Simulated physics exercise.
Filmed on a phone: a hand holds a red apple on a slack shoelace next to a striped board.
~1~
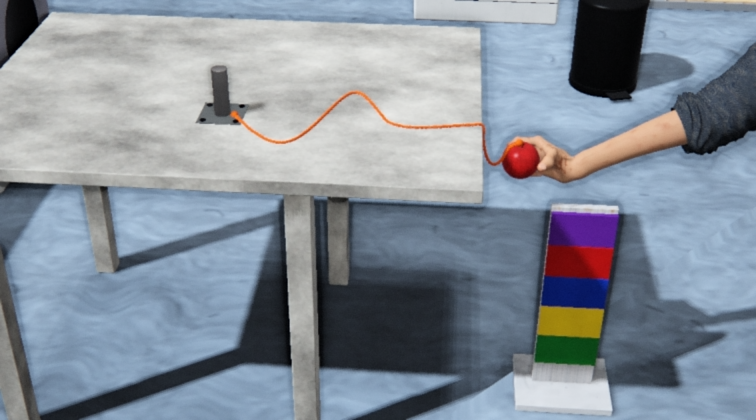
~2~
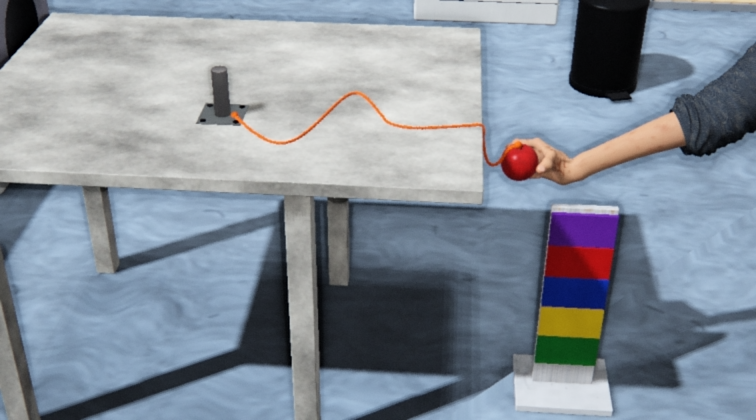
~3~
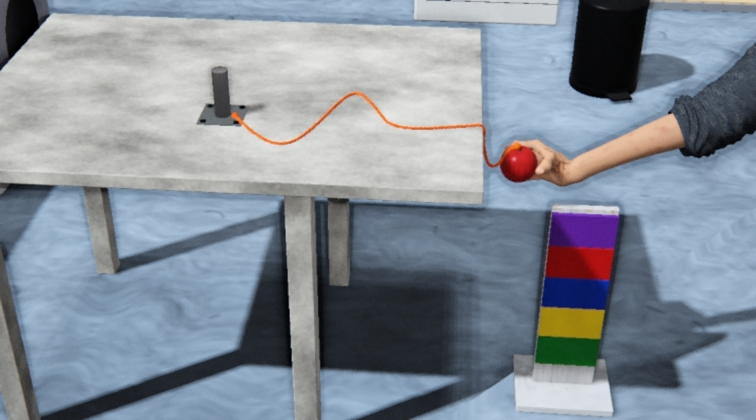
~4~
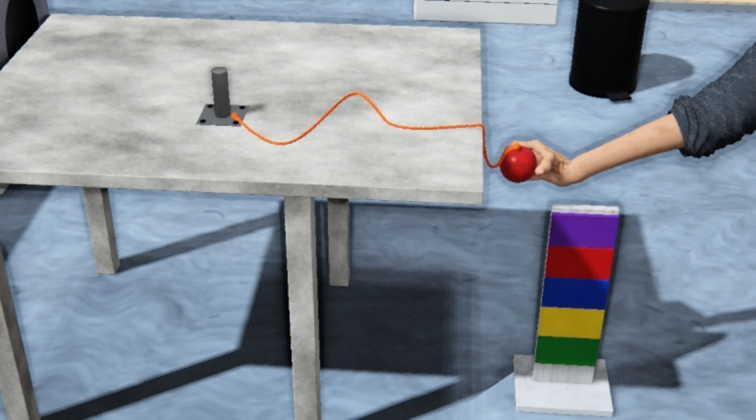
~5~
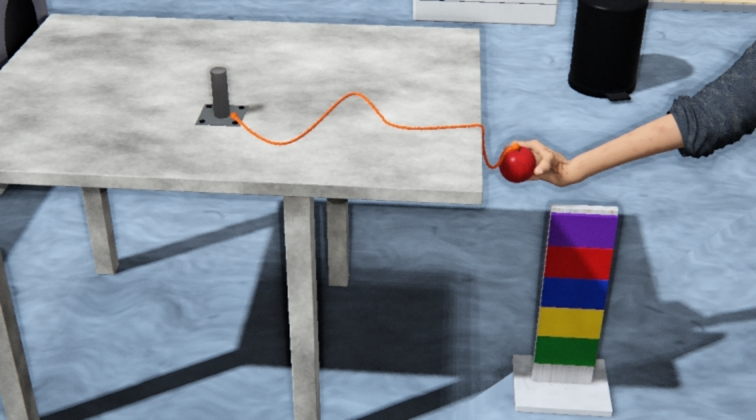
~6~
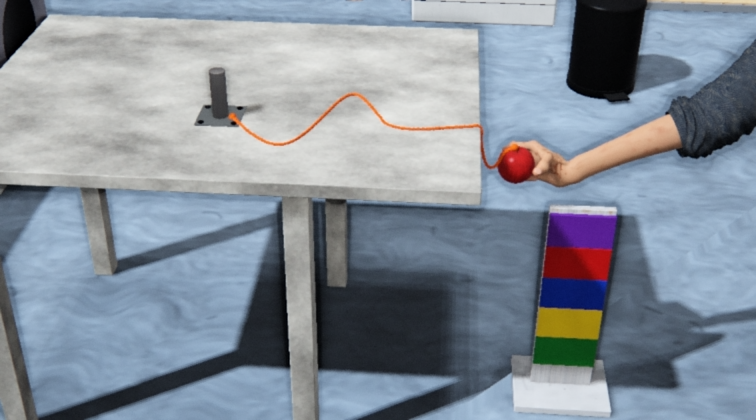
A hand reaching in from the right, its arm in a dark grey sleeve, holds a small round red object just off a pale grey table's edge, seen from slightly above. An orange cord winds across the tabletop from a metal post to it, beside a standing purple, red, blue, yellow and green striped board. Almost nothing moves apart from a very slight shift of the view.
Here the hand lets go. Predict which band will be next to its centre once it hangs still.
I would say the yellow band.
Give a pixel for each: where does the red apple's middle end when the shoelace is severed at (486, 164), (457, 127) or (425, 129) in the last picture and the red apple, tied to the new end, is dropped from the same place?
About (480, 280) first, then about (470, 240), and finally about (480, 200).
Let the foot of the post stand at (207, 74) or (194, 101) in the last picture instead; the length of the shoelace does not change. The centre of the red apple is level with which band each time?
The first case gives blue, the second gives blue.
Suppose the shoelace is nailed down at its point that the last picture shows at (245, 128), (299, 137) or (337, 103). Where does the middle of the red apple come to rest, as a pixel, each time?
It would sit near (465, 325) the first time, (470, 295) the second and (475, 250) the third.
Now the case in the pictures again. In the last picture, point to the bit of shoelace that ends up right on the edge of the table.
Around (372, 107).
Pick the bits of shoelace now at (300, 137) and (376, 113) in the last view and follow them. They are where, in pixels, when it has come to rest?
First point (337, 120), second point (480, 141).
Soon after, apple near (438, 320); level with yellow.
Then, apple near (482, 325); level with yellow.
At rest, apple near (464, 325); level with yellow. The shoelace holds its middle at yellow.
